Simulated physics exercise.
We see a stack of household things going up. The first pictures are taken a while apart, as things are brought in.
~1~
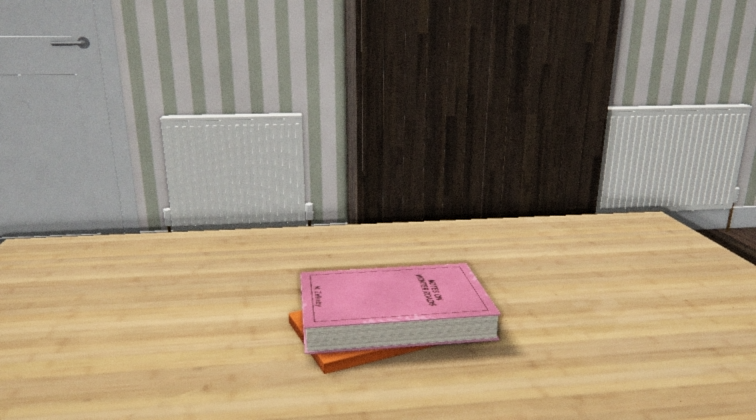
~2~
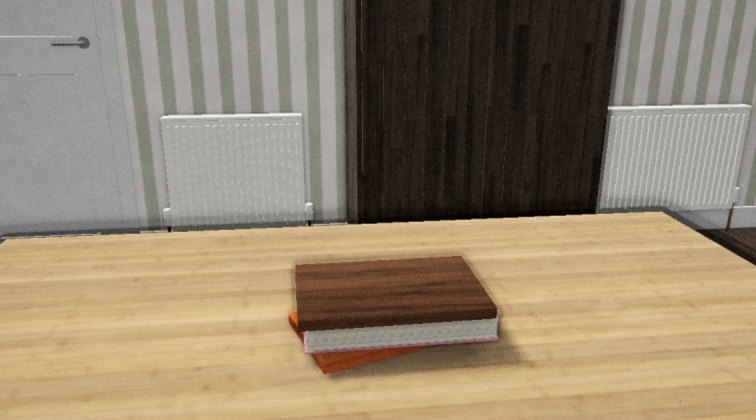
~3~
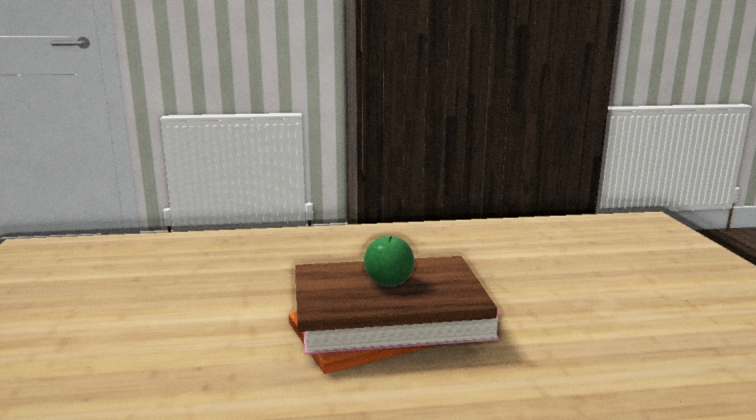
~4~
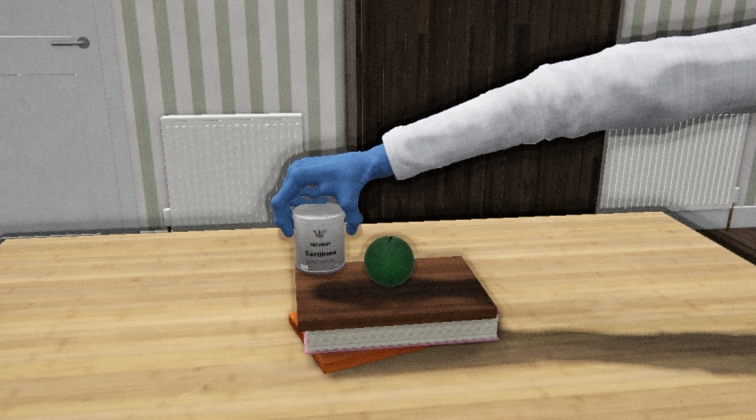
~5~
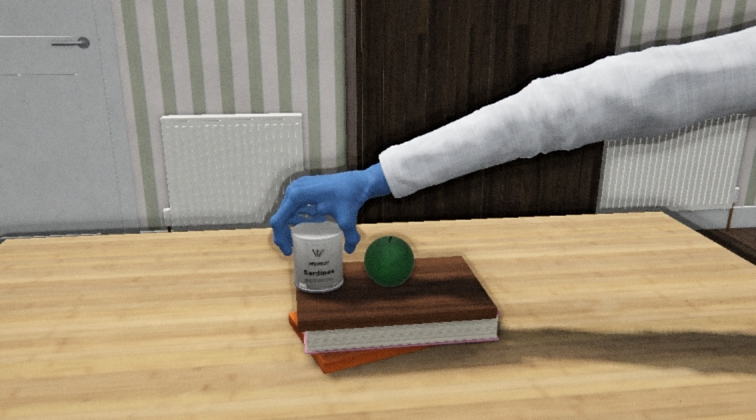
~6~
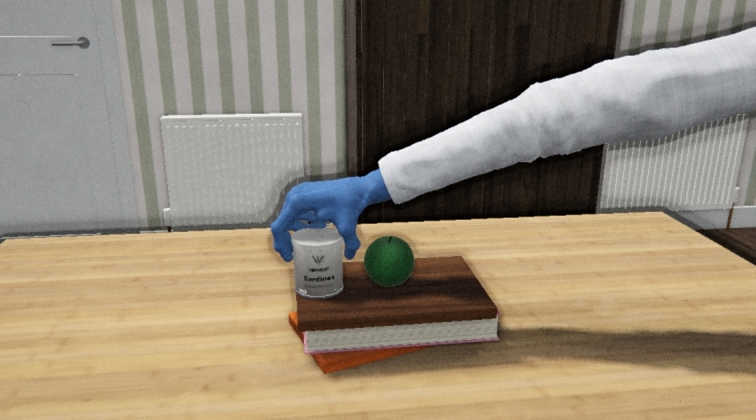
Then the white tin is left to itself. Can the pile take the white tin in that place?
Outcome: The pile keeps its balance.
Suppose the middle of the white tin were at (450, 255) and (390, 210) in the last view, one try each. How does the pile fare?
First, it keeps its balance; second, it gives way.
Then, 0.60 s past the last view, nothing moves.
Then, 1.60 s past the last view, white tin resting near (318, 264).
Then, 2.50 s past the last view, white tin resting near (317, 264).
Finally, all 5 still in place. Final places as the last picture's camera would see them, white tin near (317, 265). The pile stays up.
